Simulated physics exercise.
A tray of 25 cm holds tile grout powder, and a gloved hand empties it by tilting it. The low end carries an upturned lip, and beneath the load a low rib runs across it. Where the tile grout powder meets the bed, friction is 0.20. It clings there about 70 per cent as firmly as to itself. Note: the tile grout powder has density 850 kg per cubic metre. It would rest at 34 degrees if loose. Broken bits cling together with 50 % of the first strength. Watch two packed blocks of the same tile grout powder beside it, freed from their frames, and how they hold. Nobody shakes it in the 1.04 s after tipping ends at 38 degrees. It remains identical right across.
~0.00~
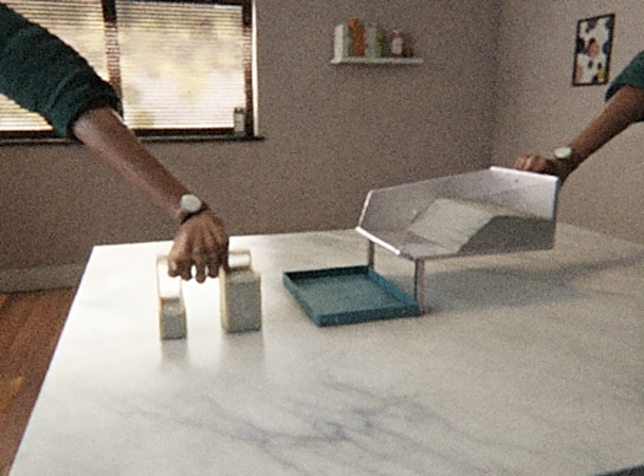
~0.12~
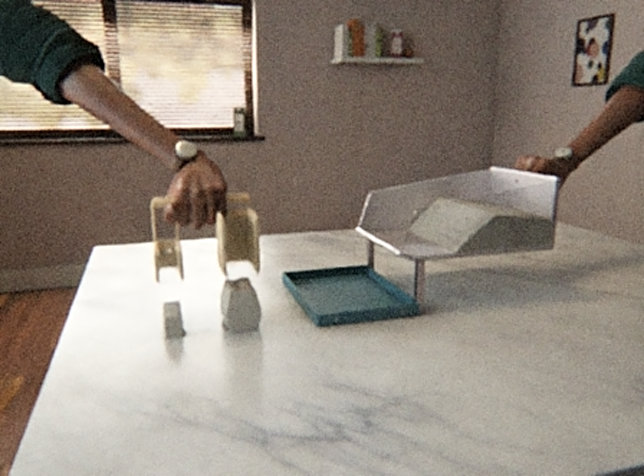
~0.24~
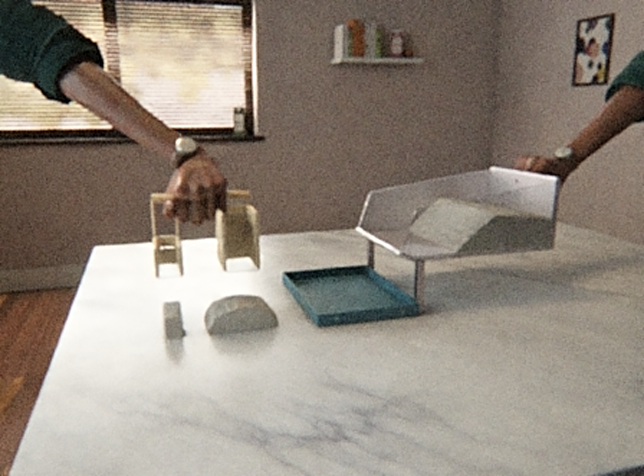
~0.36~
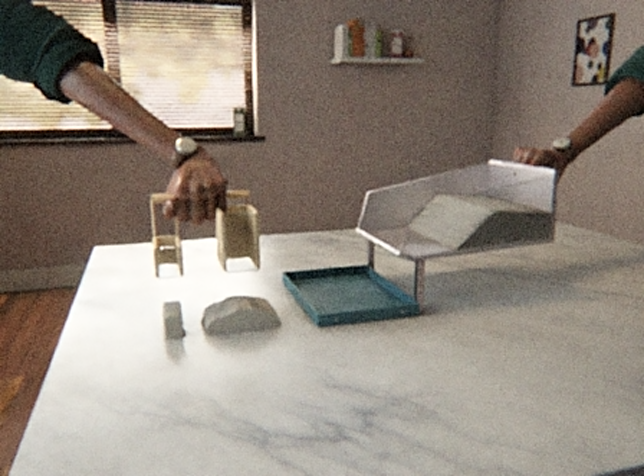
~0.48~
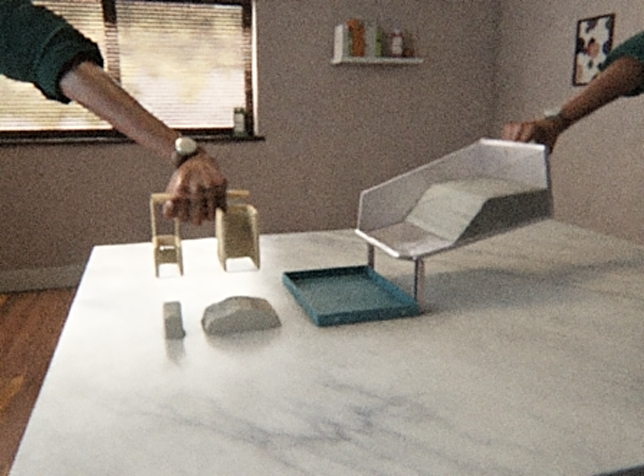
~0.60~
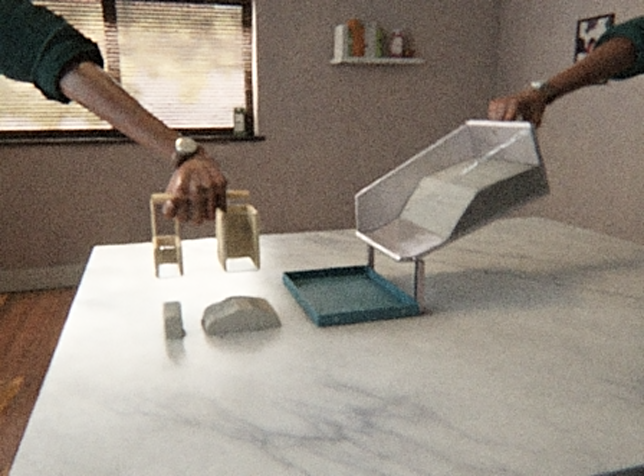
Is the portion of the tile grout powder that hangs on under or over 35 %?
Tile grout powder: Lower than 35 %.
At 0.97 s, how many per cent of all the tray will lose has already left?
Looks like roughly 50 %, give or take.
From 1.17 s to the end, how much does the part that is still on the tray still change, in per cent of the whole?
14 %.
After 0.77 s, the tilt is 35 degrees and 100 % is on the bed.
After 0.97 s, the tilt is 38 degrees and 60 % is on the bed.
After 1.17 s, the tilt is 38 degrees and 37 % is on the bed.
After 1.37 s, the tilt is 38 degrees and 25 % is on the bed.
After 1.89 s, the tilt is 38 degrees and 23 % is on the bed.
